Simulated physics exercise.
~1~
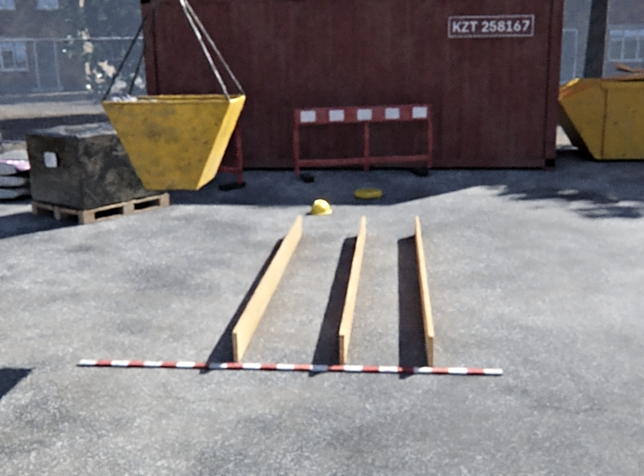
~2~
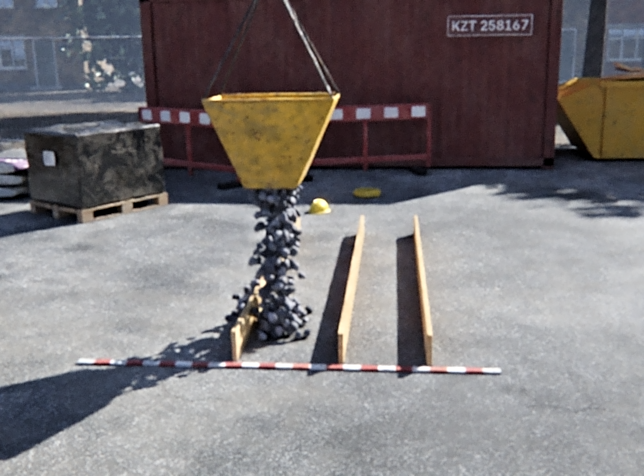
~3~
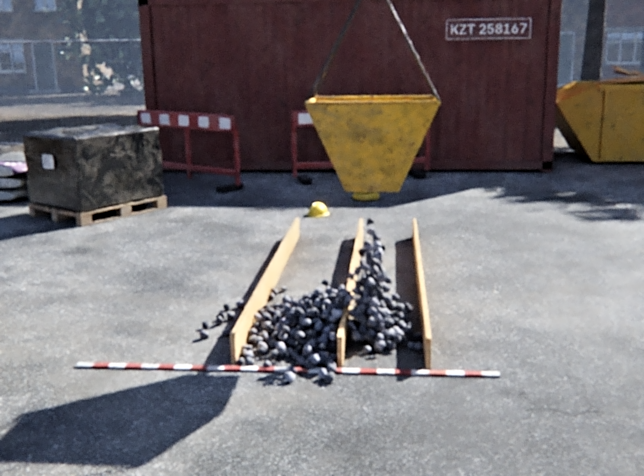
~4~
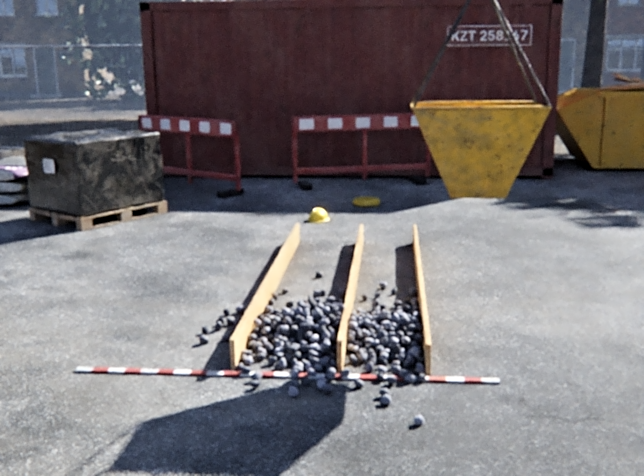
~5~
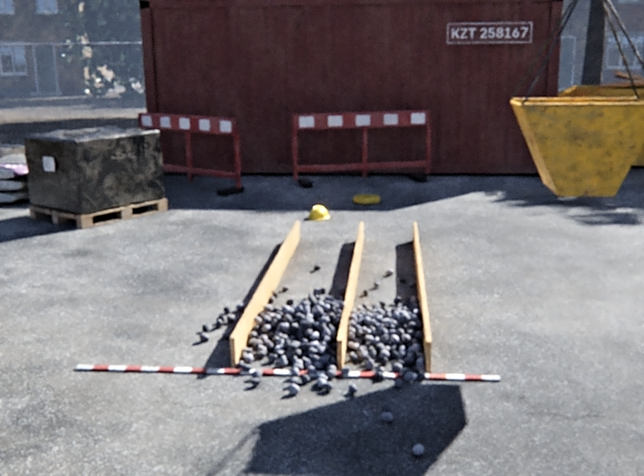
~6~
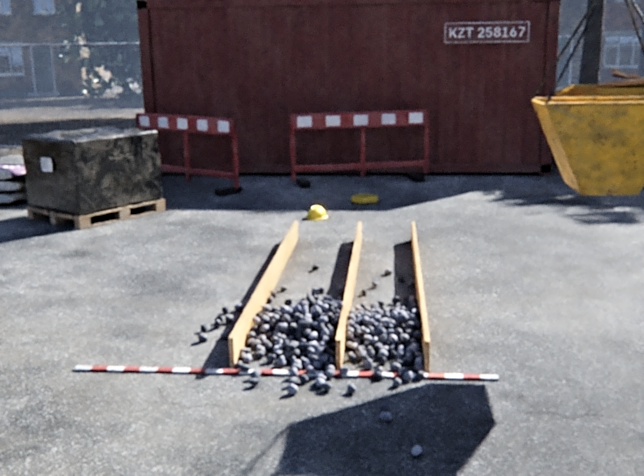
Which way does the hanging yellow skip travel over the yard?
The skip travels to the right, passing over the planks and carrying on toward the right side of the yard.
